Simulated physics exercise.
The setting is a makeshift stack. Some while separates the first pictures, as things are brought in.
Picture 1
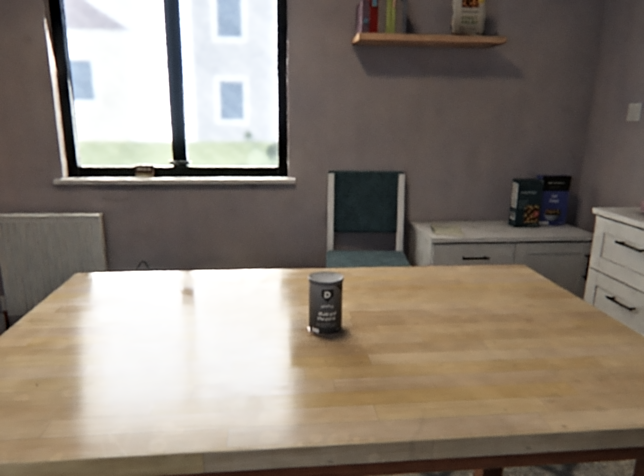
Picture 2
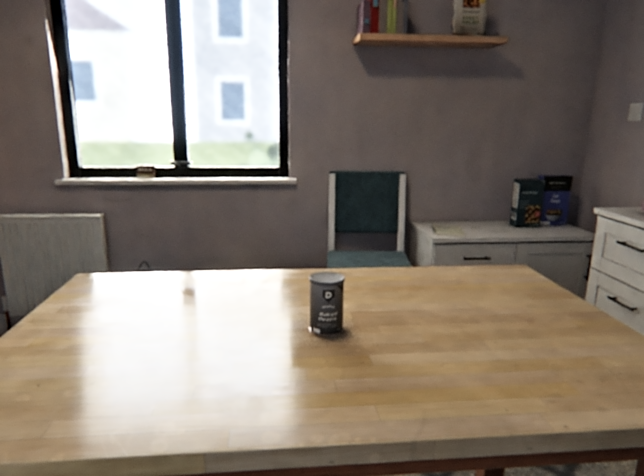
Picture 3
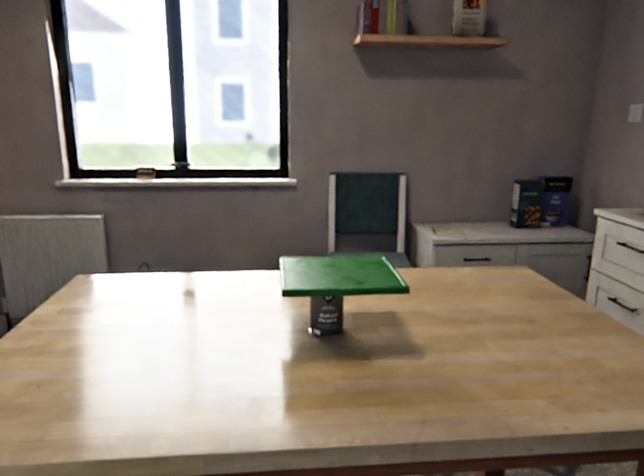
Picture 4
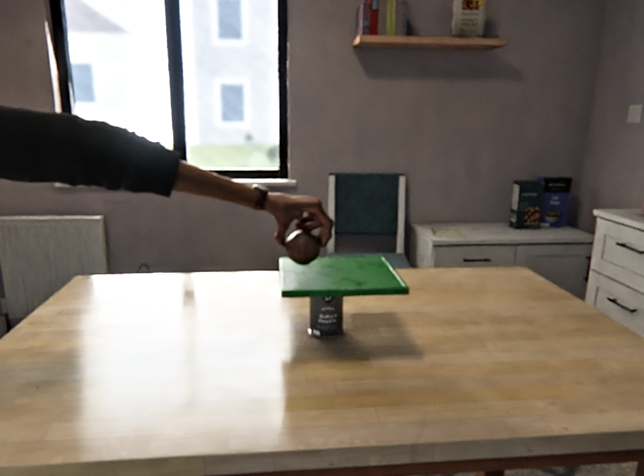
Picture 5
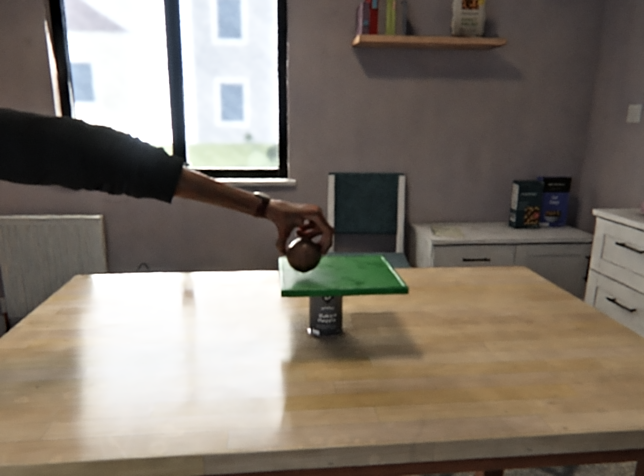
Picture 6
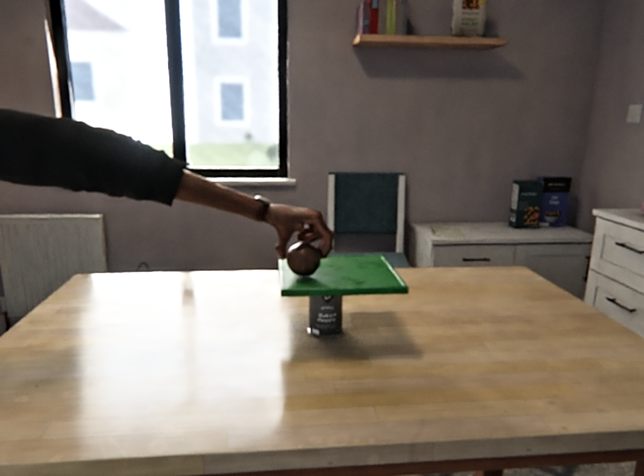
A dark-sleeved arm reaching in from the left lowers a round brown onion onto the left part of a green board, after the board appears on top of a grey tin. The tin stands mid-table on pale wood, with a window behind at left and a teal-backed chair, white cabinets and a shelf beyond. The fixed view faces this grey-walled room from across the table, the hand still on the onion.
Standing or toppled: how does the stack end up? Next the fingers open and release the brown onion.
The balance lasts.
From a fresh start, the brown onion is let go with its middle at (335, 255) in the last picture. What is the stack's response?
Stands.
Then, 0.50 s past the last view, nothing moves.
Then, 1.10 s past the last view, brown onion resting near (303, 260).
Finally, all 3 still in place. Final places as the last picture's camera would see them, brown onion near (303, 260). The stack keeps its balance.
